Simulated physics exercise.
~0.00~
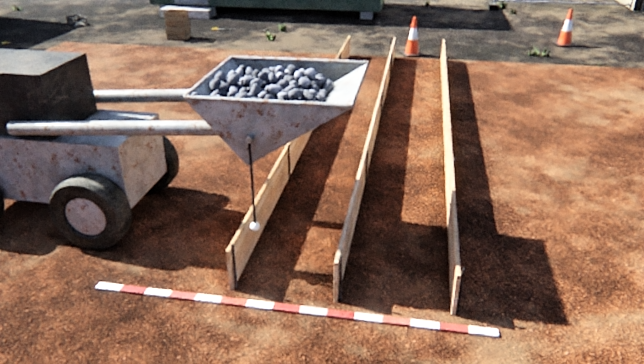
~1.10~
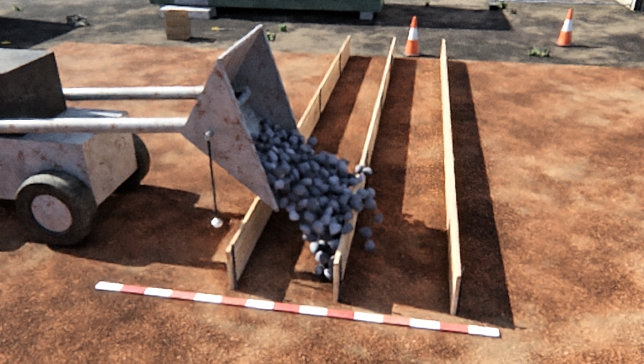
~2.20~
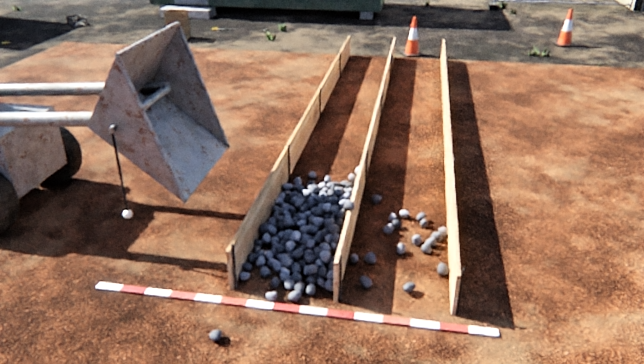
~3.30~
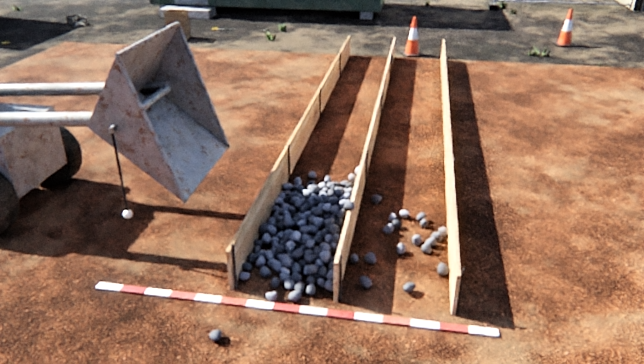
A compact loader with a grey metal bucket full of rounded grey cobbles stands at the left of a reddish-brown dirt yard, seen from the side and slightly above. Three wooden boards form two bays beside it, with a red and white banded rod in front and two orange cones behind. The bucket tips steeply to the right, and the stones pour down around the middle board. The loader draws back to the left as the bucket empties. Finally everything rests, with most cobbles heaped in the near bay, a few scattered in the far bay and one lying in front of the banded rod.
